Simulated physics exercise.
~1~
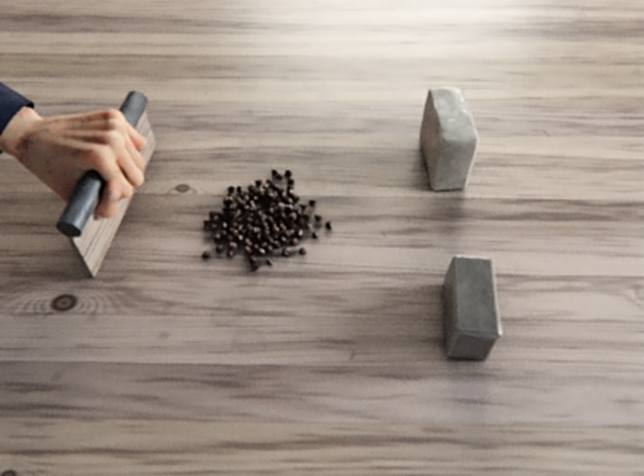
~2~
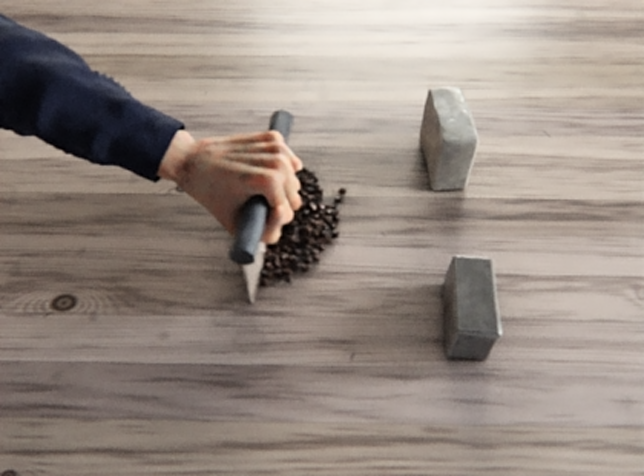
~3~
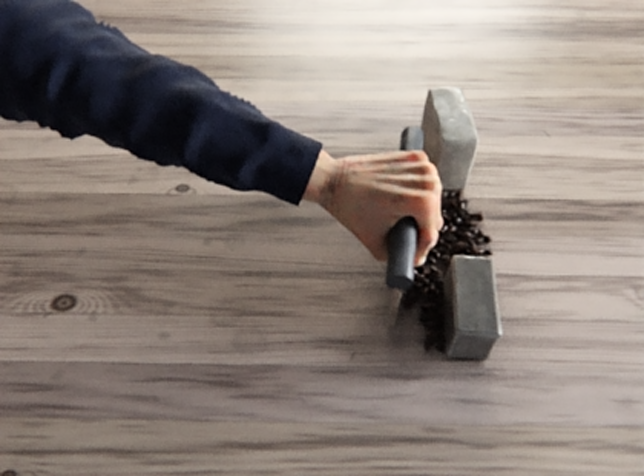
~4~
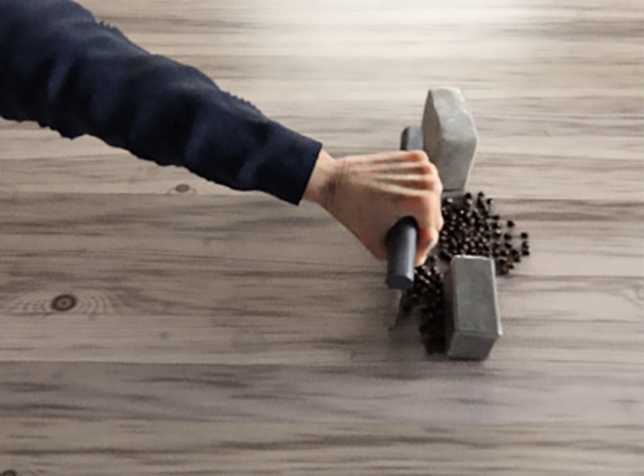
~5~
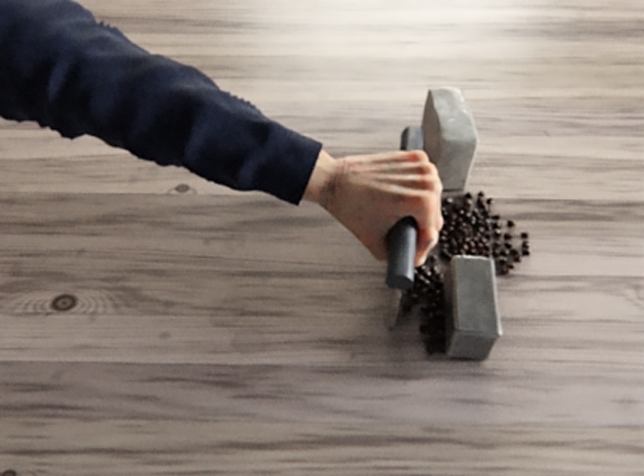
Hand with a scraper pushing dark coffee beans rightwards against two grey blocks, some spilling through the gap, others staying held up.
